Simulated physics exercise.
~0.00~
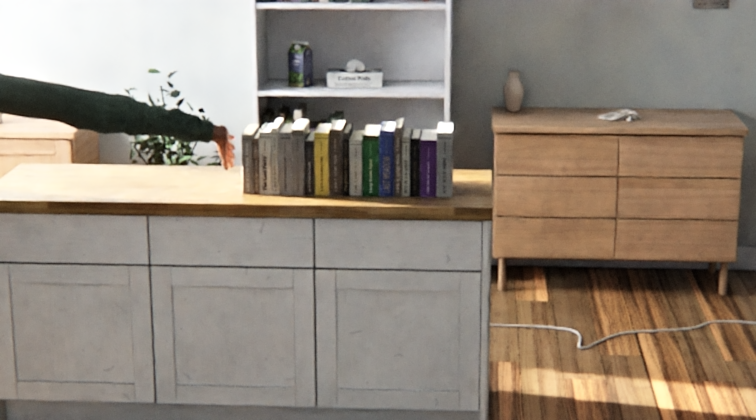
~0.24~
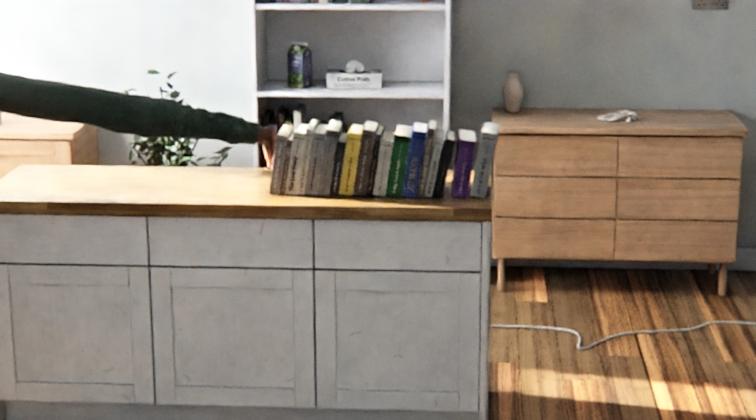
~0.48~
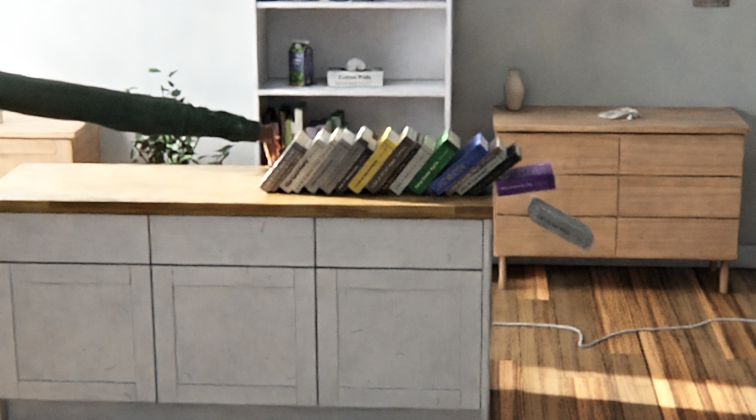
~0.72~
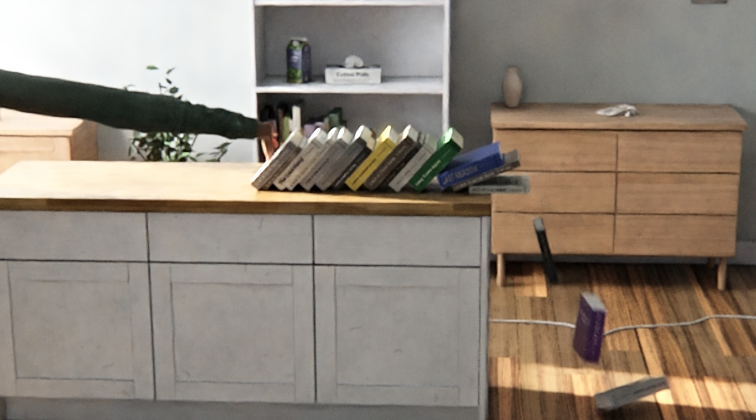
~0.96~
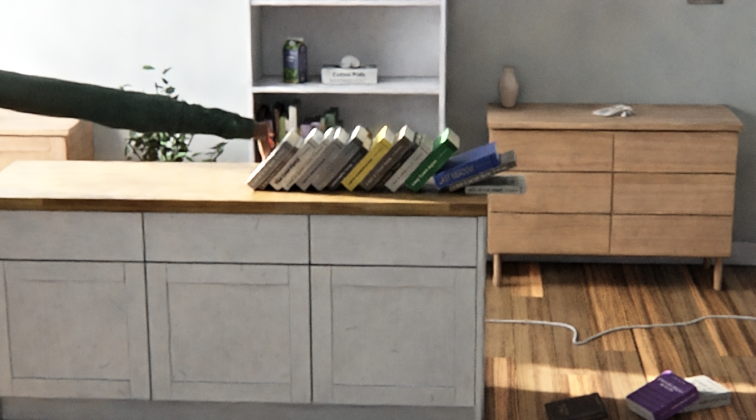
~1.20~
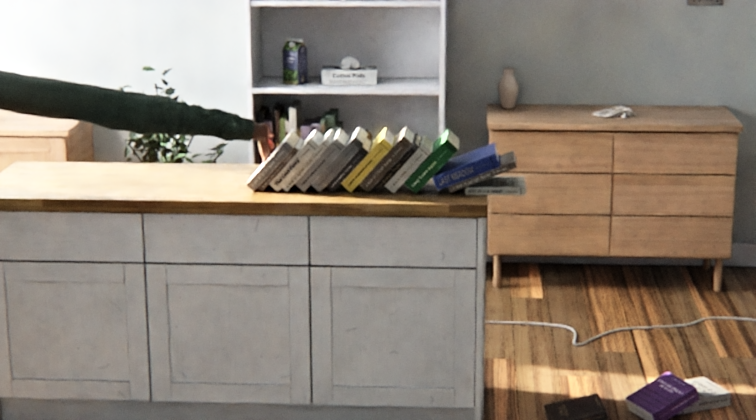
On a wooden-topped kitchen counter, a dark-sleeved arm pushed a row of upright books to the right until they leaned over and three, including a purple one, dropped to the floor, while the blue book ended up tipped over at the counter's edge.
